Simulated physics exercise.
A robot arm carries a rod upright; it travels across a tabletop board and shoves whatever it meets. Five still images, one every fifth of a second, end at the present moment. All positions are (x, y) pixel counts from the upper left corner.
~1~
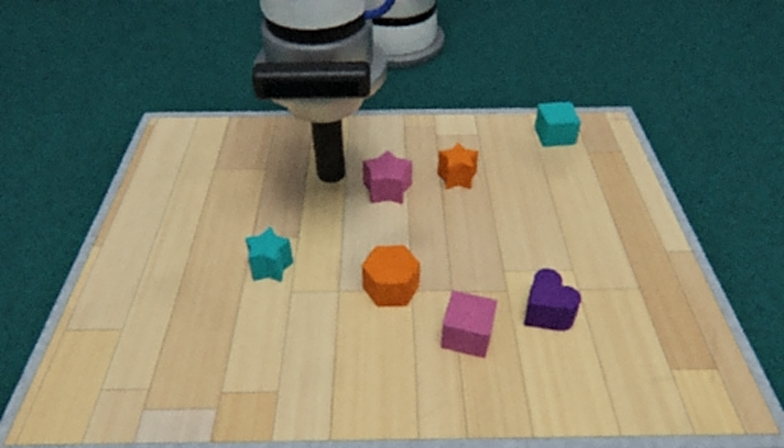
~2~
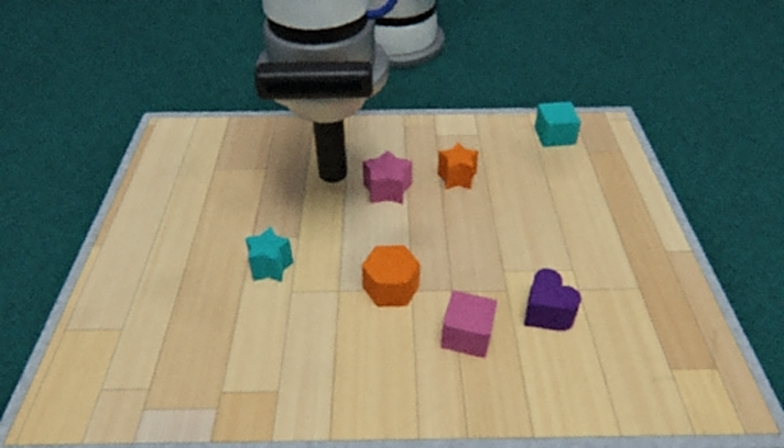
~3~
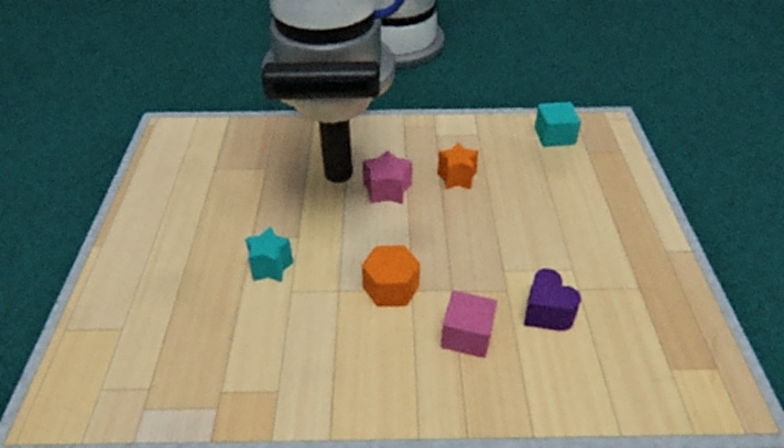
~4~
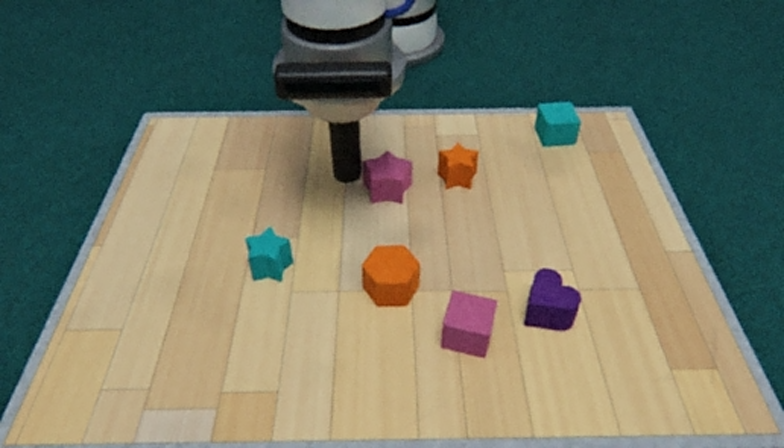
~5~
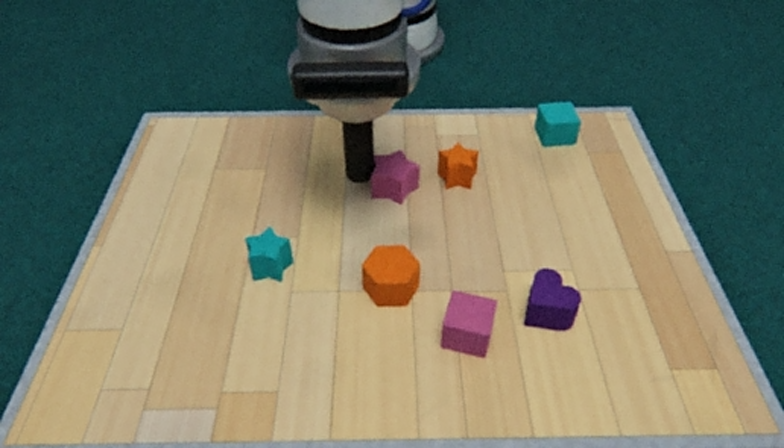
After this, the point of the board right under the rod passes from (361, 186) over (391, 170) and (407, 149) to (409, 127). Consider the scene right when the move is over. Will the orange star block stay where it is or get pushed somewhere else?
It stays put.
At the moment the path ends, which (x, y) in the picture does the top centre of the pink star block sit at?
When the path ends, it will be at (414, 162).
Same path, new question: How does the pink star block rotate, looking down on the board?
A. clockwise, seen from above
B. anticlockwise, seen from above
It's A.
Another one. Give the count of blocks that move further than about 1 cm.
I expect just one block to be moved by more than 1 cm.
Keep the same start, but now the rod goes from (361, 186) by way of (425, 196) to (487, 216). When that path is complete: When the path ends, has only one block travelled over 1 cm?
Going by the path, no.
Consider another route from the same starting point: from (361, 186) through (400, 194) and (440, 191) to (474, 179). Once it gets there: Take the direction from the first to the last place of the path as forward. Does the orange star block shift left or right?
Answer: Left.
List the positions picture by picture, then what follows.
The first frame shows rod tip (332, 174); block tops, pink star block (387, 166); orange star block (459, 155).
The second frame shows rod (333, 174); blocks unchanged.
The third frame shows rod (339, 174); blocks unchanged.
The fourth frame shows rod (348, 174); blocks unchanged.
The fifth frame shows rod (360, 174); pink star block (393, 165); orange star block (459, 155).
What follows on the original path. One third of the way, rod (392, 157); pink star block (413, 162), turned 45° clockwise.
Two thirds of the way, rod (408, 136); pink star block (414, 162), turned 50° clockwise.
At the end, rod (409, 115); pink star block (414, 162), turned 50° clockwise; orange star block in place.
